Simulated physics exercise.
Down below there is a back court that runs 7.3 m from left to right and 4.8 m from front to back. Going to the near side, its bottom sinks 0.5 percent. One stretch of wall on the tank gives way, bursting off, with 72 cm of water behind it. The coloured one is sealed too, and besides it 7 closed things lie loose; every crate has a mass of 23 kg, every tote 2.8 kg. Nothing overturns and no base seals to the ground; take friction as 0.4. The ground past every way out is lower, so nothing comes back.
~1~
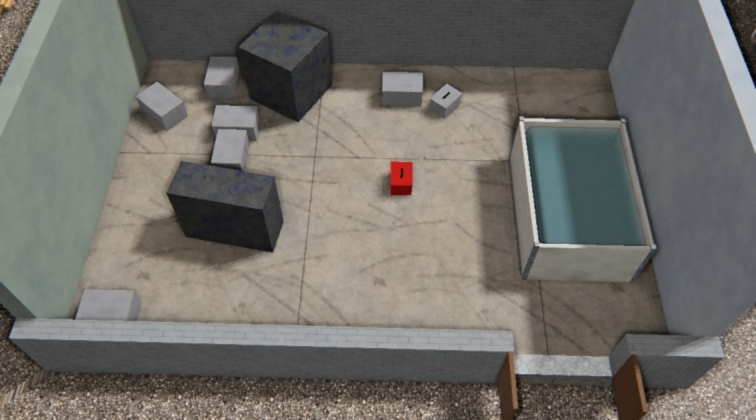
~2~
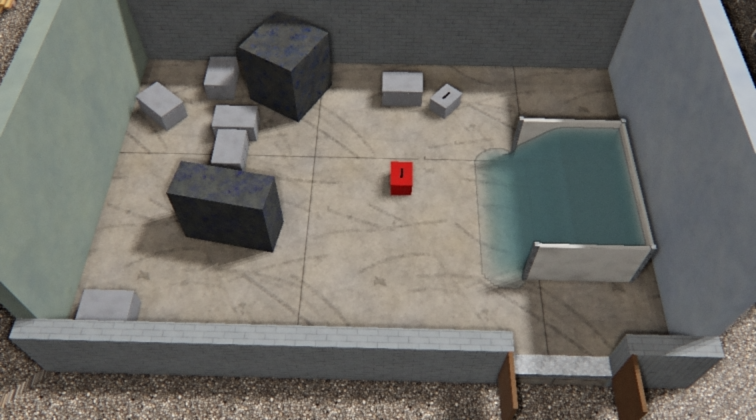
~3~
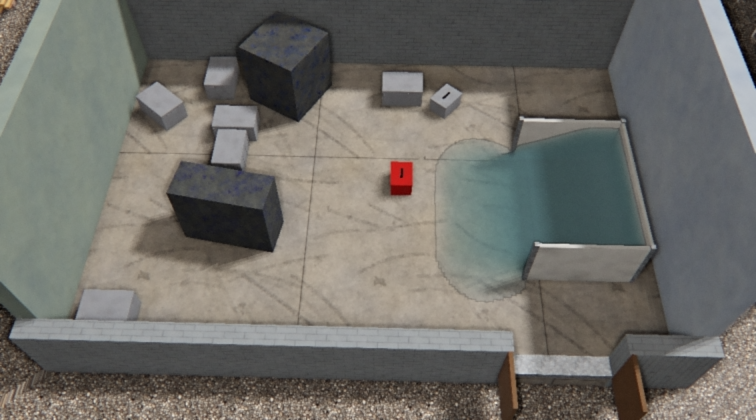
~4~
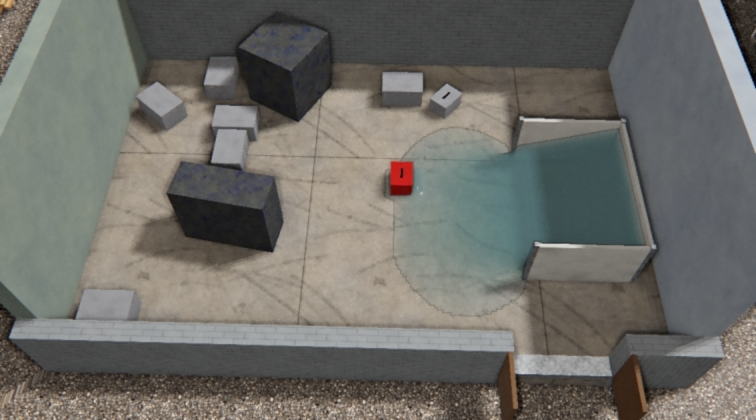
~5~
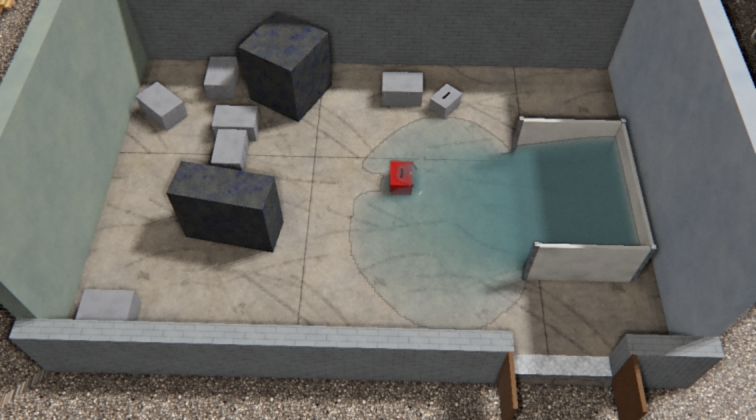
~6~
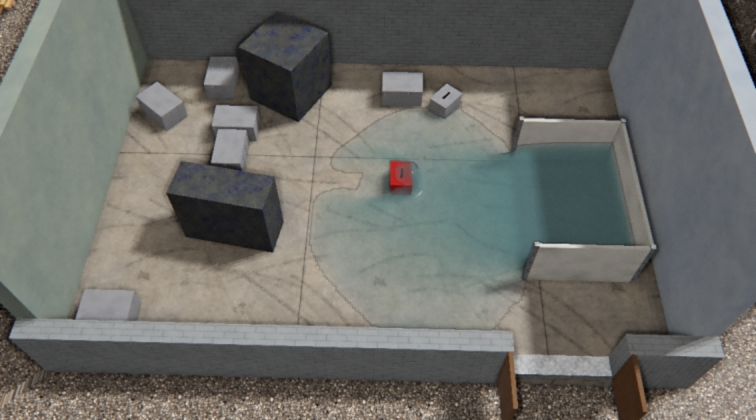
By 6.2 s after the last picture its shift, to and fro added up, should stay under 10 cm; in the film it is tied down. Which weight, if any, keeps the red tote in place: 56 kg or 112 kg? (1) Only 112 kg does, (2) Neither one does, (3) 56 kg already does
Option 1: Only 112 kg does.
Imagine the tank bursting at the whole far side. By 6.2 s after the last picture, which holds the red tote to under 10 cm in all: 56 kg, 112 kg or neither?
Under that change, the lighter pick does it.
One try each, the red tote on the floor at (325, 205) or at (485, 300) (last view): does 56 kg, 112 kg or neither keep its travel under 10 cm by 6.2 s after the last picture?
In turn: It takes the larger; either load holds.
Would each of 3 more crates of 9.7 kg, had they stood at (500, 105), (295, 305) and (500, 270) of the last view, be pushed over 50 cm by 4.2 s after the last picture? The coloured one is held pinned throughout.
Each in turn: Not that far, further than that, further than that.
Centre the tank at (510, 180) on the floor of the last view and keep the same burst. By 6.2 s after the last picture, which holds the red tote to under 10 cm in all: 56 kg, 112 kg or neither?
In that case the answer is that just the bigger mass works.
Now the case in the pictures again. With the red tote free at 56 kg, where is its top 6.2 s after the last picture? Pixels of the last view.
It should be close to (357, 168) in the last view.
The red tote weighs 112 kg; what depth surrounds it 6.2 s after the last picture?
6 cm, roughly.
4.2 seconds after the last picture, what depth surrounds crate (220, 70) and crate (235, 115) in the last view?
8 and 12 cm.
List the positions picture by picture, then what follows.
The first frame shows the red tote at (402, 173) rests on the ground; water covers 2.5 m2; 0 of 8 have shifted.
The second frame shows the red tote at (402, 173) rests on the ground; 3.5 m2 under water; 0 of 8 have shifted.
The third frame shows the red tote at (402, 173) rests on the ground; 5.0 m2 under water; 0 of 8 have shifted.
The fourth frame shows the red tote at (402, 173), on the bottom; water covers 6.7 m2; 0 of 8 have shifted.
The fifth frame shows the red tote at (402, 173) rests on the ground; water covers 8.5 m2; 0 of 8 have shifted.
The sixth frame shows the red tote at (402, 173), on the bottom; 10.6 m2 under water; 0 of 8 have shifted.
Then, 0.6 s after the last picture the red tote would be 32 cm from its start with 56 kg and 0 cm from its start with 112 kg; 14 cm of water round it then.
Then, 2.3 s after the last picture the red tote would be 62 cm from its start with 56 kg and 0 cm from its start with 112 kg; 4 cm of water round it then.
Then, 4.2 s after the last picture the red tote would be 62 cm from its start with 56 kg and 0 cm from its start with 112 kg; 4 cm of water round it then.
Then, 6.2 s after the last picture the red tote would be 62 cm from its start with 56 kg and 0 cm from its start with 112 kg; 6 cm of water round it then.
